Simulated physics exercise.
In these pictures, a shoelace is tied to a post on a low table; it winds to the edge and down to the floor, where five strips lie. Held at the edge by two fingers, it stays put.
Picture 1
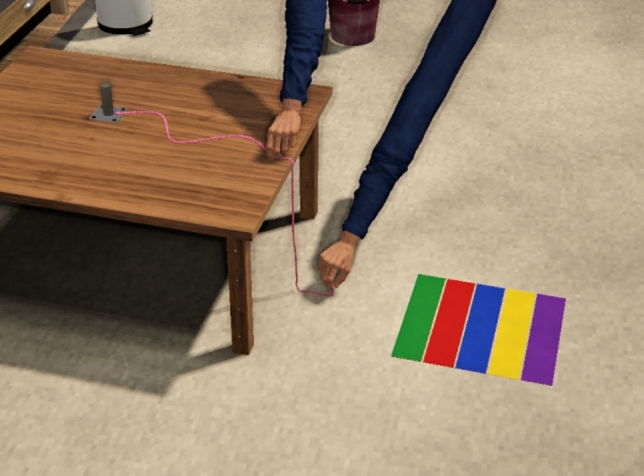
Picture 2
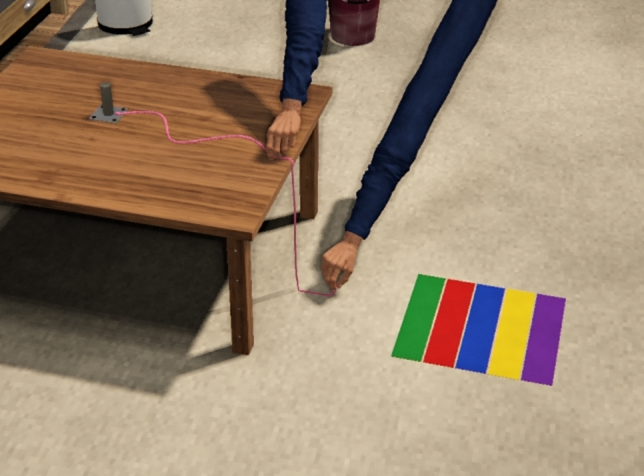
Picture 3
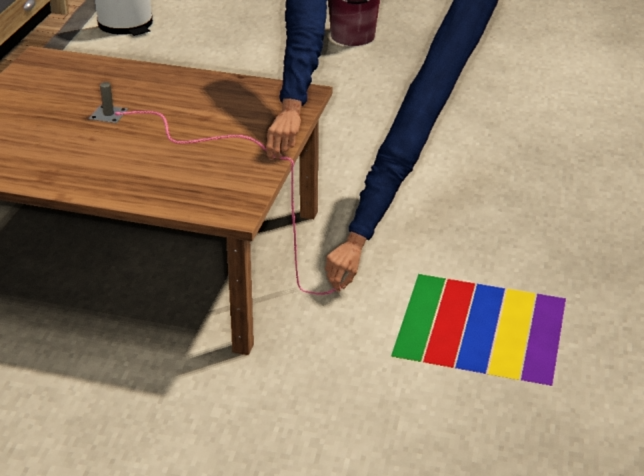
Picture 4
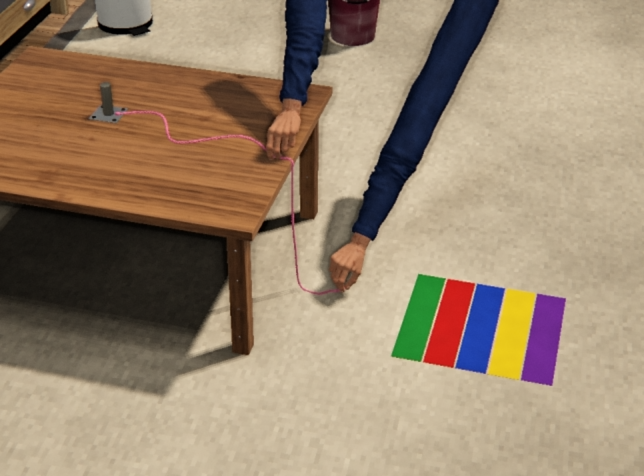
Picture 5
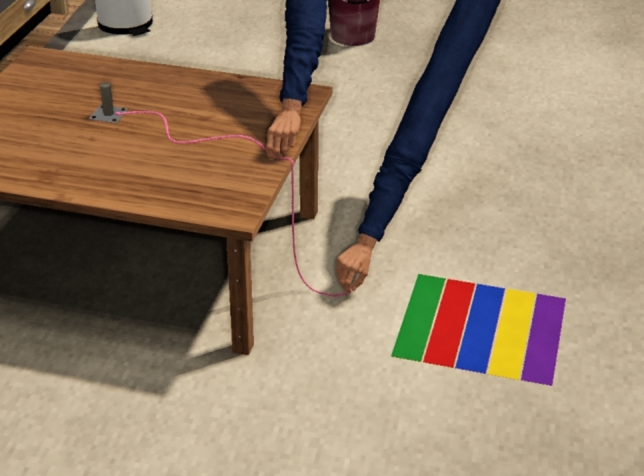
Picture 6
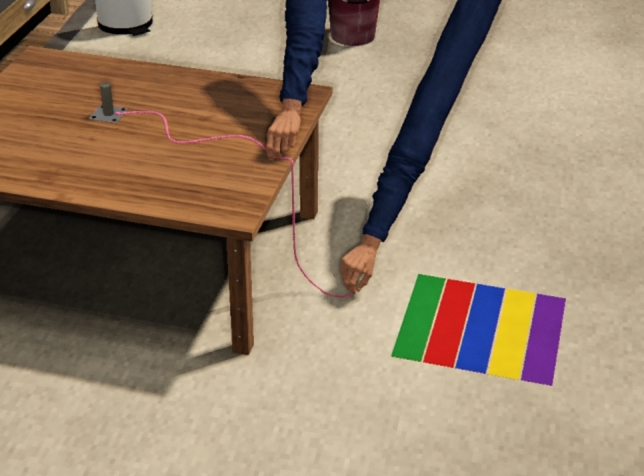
Hand drawing the end of a pink shoelace slightly right across the floor while another pins it at a wooden table's edge.
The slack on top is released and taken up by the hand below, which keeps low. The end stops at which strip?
At the blue strip.
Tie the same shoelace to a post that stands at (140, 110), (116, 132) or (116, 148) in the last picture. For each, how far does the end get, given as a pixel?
You'd get roughly (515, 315), (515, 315) and (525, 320), one for each try.
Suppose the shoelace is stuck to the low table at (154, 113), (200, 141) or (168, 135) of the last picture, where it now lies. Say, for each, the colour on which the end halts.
In that order: Blue; red; red.
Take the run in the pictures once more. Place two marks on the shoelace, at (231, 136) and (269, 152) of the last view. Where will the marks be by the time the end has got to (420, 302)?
Taking them in turn, (256, 149) and then (296, 170).
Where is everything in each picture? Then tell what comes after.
In the first frame, end (334, 287); green (411, 343); red (442, 349); blue (474, 355); yellow (507, 361); purple (539, 366).
In the second frame, end (336, 287); shoelace through (149, 112) (173, 141) (240, 137) (289, 160) (295, 222) (297, 276).
In the third frame, end (341, 288).
In the fourth frame, end (345, 289); shoelace through (149, 112) (173, 141) (240, 137) (289, 160) (293, 222) (297, 276).
In the fifth frame, end (351, 290).
In the sixth frame, end (356, 290); shoelace through (149, 112) (173, 141) (240, 137) (289, 160) (294, 222) (306, 276).
Early on, end near (420, 302); over green.
Midway, end near (461, 309); over red.
At the end of the slack, end near (484, 313); over blue. Over blue.
